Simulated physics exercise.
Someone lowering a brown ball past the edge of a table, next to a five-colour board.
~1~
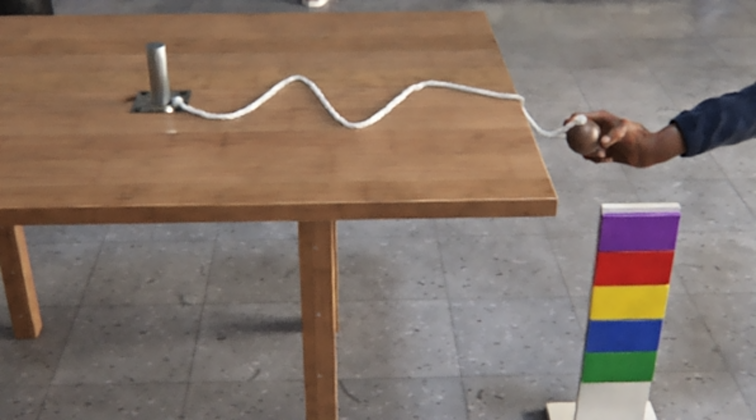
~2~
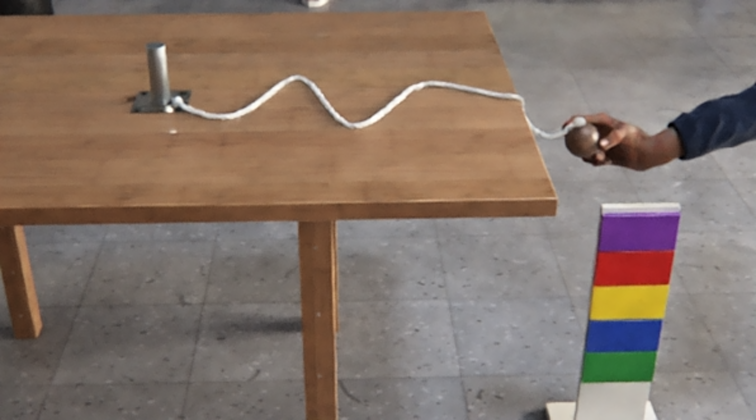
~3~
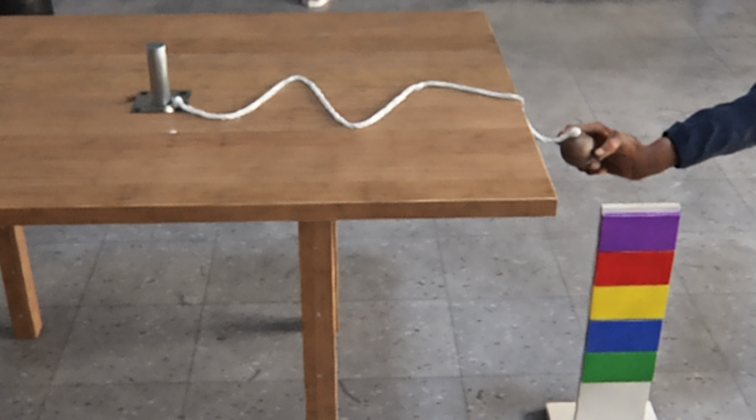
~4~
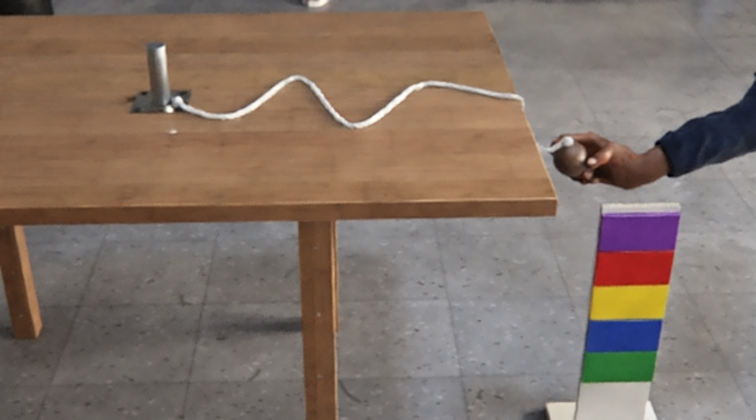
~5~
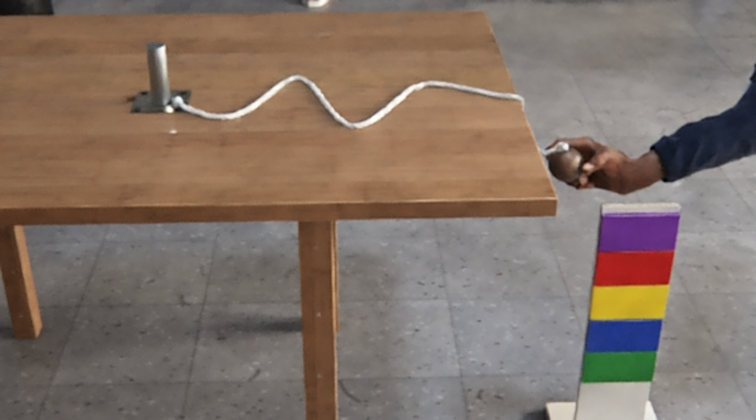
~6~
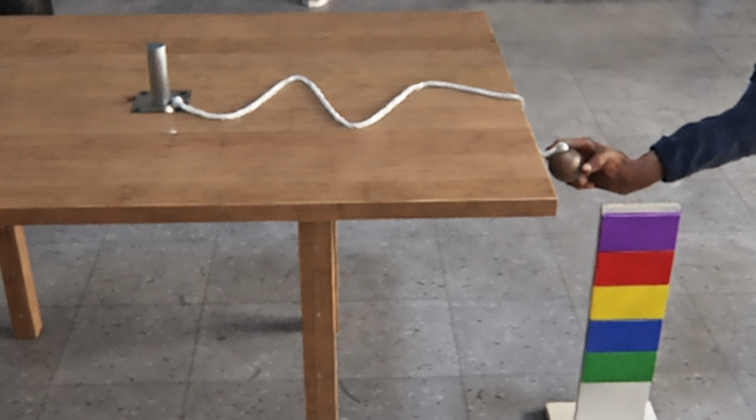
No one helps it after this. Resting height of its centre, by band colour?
Green.
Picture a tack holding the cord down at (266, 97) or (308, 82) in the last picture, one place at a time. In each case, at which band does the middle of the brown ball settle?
Each in turn comes out as blue, yellow.
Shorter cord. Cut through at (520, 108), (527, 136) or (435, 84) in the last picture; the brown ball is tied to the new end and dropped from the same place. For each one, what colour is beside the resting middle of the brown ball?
Here's the sequence: Yellow; next: Blue; last: Purple.
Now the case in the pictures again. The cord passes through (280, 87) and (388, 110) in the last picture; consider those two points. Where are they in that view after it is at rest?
The first lands at (340, 100), while the second lands at (517, 136).
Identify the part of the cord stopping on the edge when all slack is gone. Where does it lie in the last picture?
The piece you want is at about (366, 124).
Soon after, ball near (488, 343); level with blue.
After that, ball near (493, 359); level with green.
In the end, ball near (489, 360); level with green. At green.
